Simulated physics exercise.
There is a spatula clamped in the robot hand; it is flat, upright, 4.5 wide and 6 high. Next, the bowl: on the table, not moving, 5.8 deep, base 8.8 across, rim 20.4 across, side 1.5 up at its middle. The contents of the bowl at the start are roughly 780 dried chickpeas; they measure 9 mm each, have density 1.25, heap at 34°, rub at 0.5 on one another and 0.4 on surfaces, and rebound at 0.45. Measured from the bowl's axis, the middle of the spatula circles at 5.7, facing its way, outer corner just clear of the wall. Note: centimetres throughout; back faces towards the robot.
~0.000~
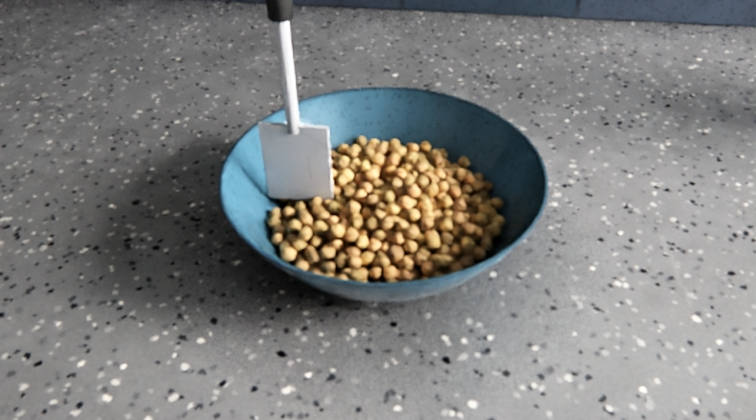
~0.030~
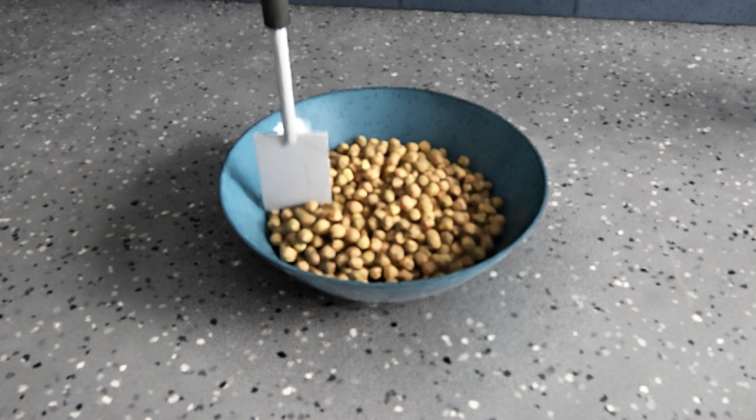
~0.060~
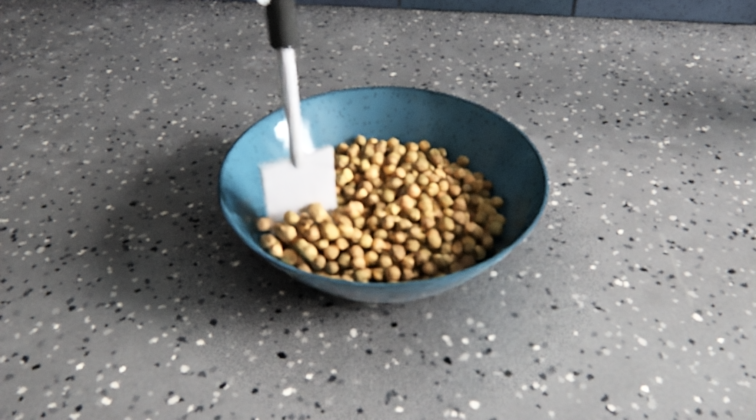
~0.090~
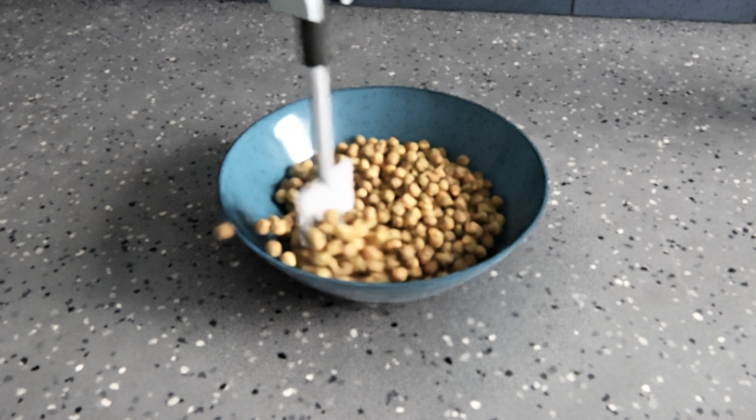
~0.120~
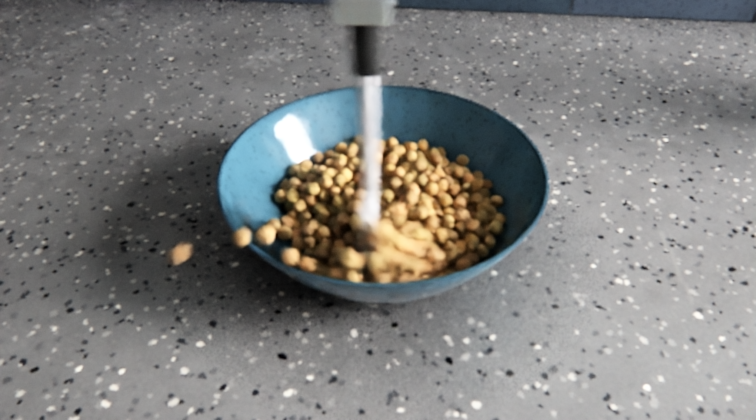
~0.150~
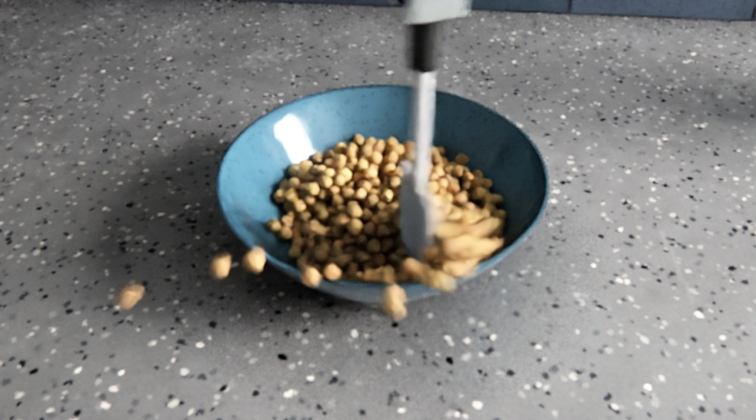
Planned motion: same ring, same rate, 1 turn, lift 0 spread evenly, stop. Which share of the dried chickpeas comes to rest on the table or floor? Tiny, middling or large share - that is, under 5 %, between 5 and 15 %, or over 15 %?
The share is large, over 15 %.
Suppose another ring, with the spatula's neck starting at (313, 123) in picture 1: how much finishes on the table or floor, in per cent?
30 %.
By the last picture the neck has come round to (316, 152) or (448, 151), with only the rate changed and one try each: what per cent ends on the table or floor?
Some 5 and 30 per cent respectively.
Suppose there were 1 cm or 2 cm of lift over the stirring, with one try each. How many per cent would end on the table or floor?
Estimates: 15 % then 5 %.
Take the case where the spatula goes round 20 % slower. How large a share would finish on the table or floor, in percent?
My guess is about 20 per cent.
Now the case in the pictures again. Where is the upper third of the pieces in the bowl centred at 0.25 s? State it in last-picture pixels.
About (441, 163) in the last picture.
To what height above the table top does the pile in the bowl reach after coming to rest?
Roughly 5.5 cm.
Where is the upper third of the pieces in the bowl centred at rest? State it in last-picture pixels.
Roughly at pixel (342, 228).
After 0.25 s, 207° round, highest piece 11 above the table; 723 in the bowl, 6 on the table or floor, 47 in flight or on the tool.
After 0.35 s, 297° round, highest piece 11 above the table; 659 in the bowl, 53 on the table or floor, 64 in flight or on the tool.
After 0.60 s, 0° round, highest piece 6 above the table; 587 in the bowl, 189 on the table or floor.
After 1.30 s, 0° round, highest piece 5 above the table; 587 in the bowl, 189 on the table or floor.
In the end, 587 in the bowl, 189 on the table or floor. That is 24 % on the table or floor.
